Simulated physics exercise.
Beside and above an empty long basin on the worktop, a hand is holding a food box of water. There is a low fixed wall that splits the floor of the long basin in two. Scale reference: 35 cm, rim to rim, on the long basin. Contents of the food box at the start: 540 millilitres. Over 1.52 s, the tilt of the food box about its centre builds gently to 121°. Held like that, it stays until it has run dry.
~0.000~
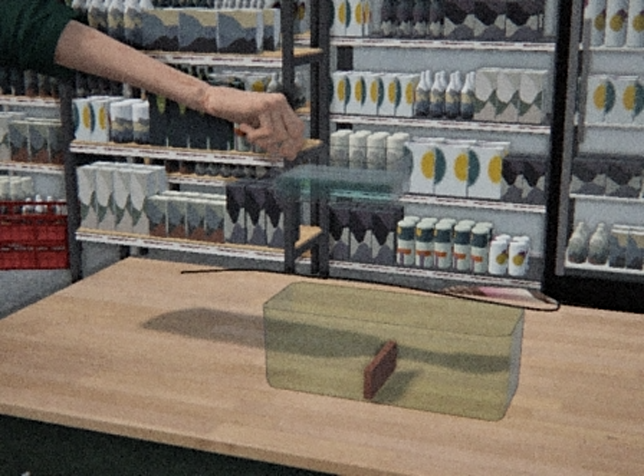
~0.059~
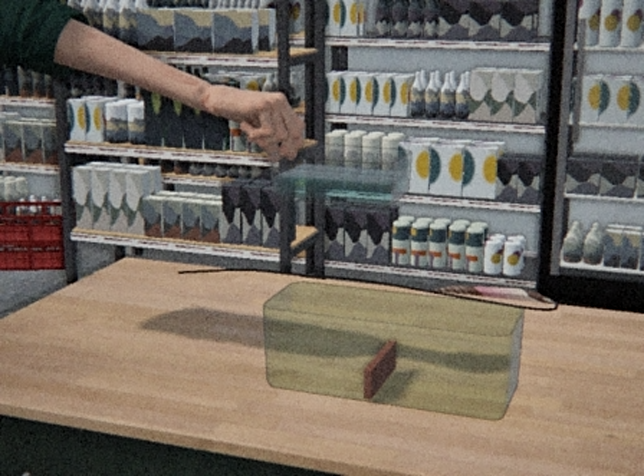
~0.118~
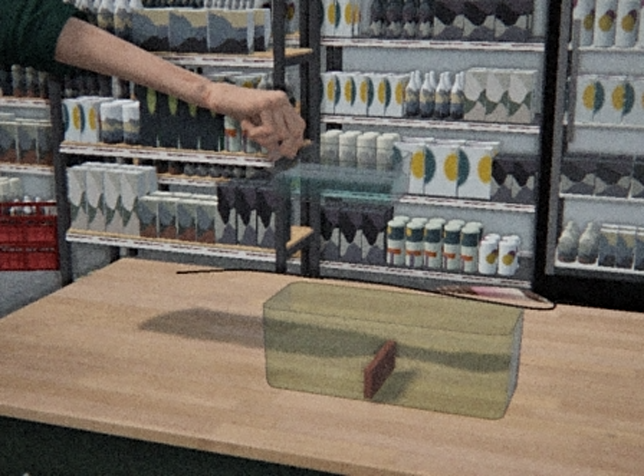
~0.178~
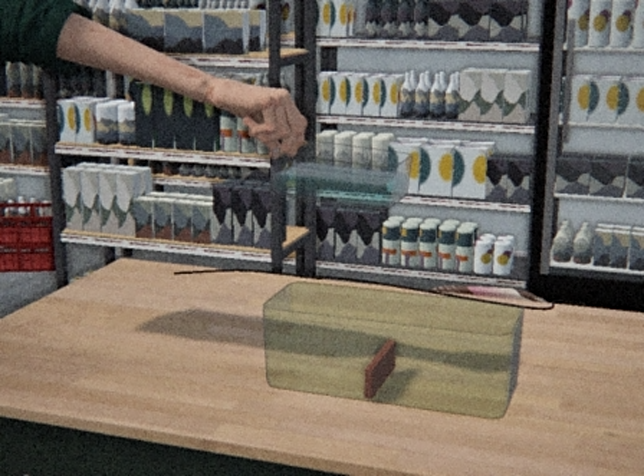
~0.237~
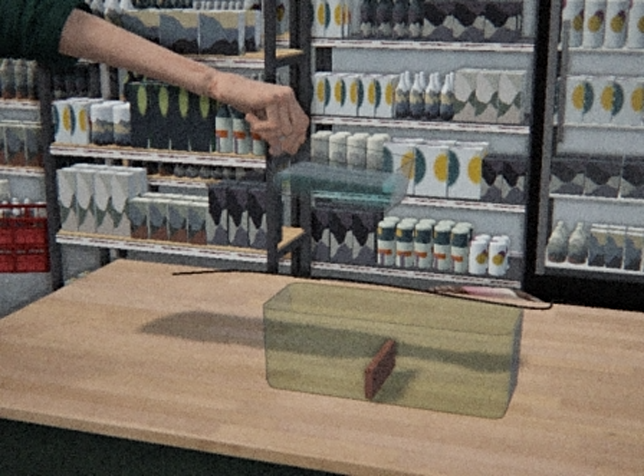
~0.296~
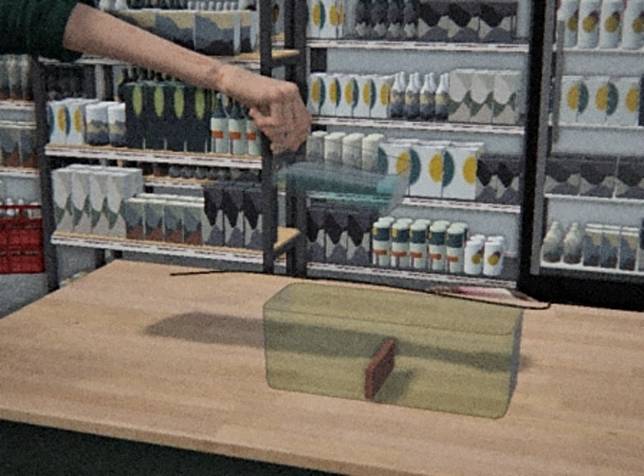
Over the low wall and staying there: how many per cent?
81 out of 100.
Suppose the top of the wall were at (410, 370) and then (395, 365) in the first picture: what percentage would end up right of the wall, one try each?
First try about 55 %, second try about 70 %.
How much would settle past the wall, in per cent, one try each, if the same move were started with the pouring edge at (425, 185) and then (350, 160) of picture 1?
I'd expect close to 90 per cent and then close to 50 per cent.
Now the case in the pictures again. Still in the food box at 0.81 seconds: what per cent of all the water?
Around 38 percent.
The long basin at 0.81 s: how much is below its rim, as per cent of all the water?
22 %, give or take.
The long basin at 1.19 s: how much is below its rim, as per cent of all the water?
Value: Approx. 84 %.
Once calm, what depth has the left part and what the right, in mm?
Left part about 4 mm deep, right part about 20 mm deep.
After 0.81 s the tilt is 67° and 39 per cent is still to pour, 0 is left of the wall and 22 right of it.
After 1.19 s the tilt is 108° and 4 per cent is still to pour, 4 is left of the wall and 79 right of it.
After 1.59 s the tilt is 121° and 0 per cent is still to pour, 14 is left of the wall and 81 right of it.
After 2.02 s the tilt is 121° and 0 per cent is still to pour, 14 is left of the wall and 81 right of it.
In the end 14 per cent lies left of the wall, 81 right of it and 5 outside.
